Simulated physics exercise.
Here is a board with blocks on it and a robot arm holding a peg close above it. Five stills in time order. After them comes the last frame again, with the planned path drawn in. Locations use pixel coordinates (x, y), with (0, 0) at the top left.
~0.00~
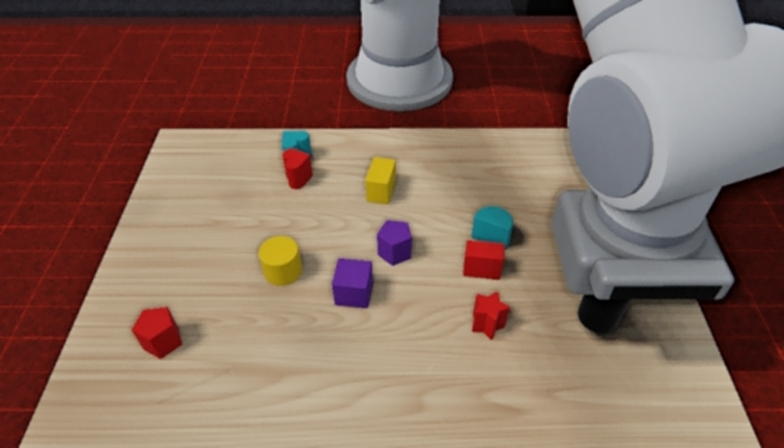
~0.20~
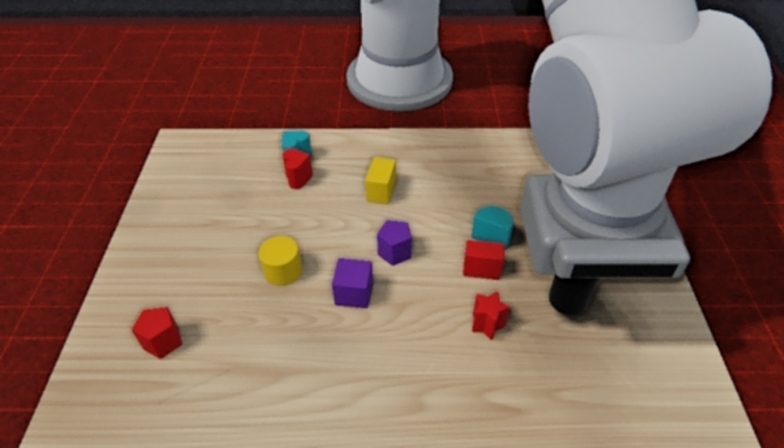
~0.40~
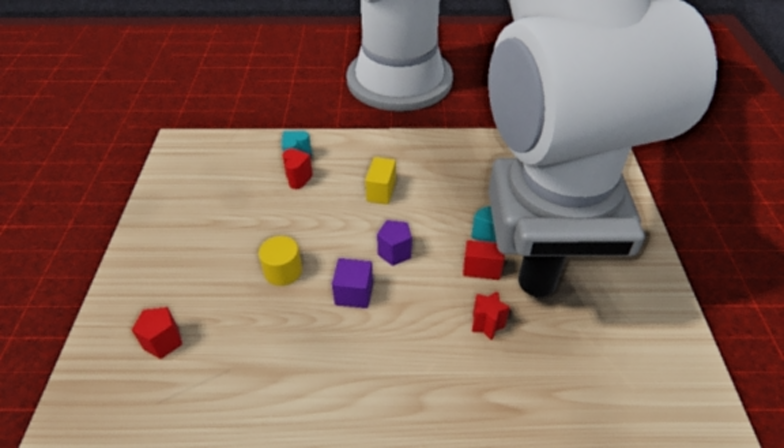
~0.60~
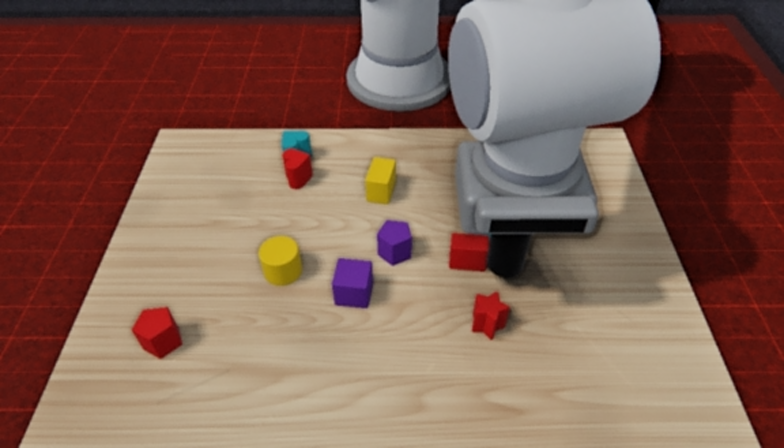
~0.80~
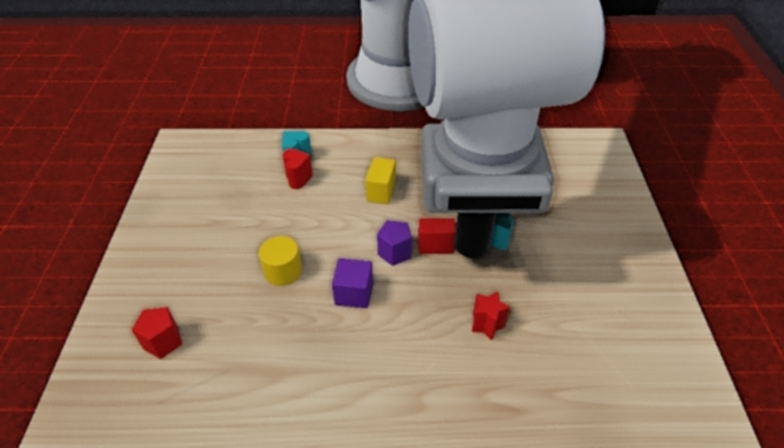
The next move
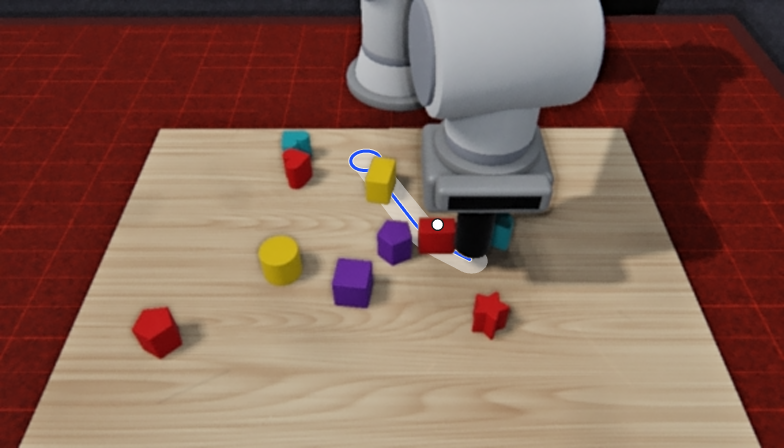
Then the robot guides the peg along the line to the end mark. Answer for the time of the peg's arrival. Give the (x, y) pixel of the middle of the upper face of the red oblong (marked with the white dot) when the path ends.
I expect it at (376, 193).
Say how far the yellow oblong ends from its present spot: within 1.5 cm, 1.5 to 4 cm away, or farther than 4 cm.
My prediction: Over 4 cm.
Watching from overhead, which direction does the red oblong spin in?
Direction: Anticlockwise.
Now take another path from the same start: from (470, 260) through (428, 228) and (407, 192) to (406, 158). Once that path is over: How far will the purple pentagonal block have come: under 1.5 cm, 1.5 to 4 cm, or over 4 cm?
Under 1.5 cm.
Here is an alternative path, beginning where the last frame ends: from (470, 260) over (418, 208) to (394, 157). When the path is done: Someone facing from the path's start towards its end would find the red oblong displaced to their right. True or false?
False
The line goes from (470, 260) over (405, 211) to (366, 161); the dot is on the red oblong.
The first path, step by step. One third of the way, peg at (421, 216); purple pentagonal block at (382, 231), turned 40° anticlockwise; red oblong at (386, 203), turned 30° anticlockwise.
Two thirds of the way, peg at (391, 179); yellow oblong at (369, 159), turned 15° clockwise; purple pentagonal block at (382, 231), turned 40° anticlockwise; red oblong at (376, 193), turned 115° anticlockwise.
At the end, peg at (365, 147); yellow oblong at (339, 133); purple pentagonal block at (382, 231), turned 40° anticlockwise; red oblong at (376, 193), turned 115° anticlockwise; turquoise half-round block unmoved.
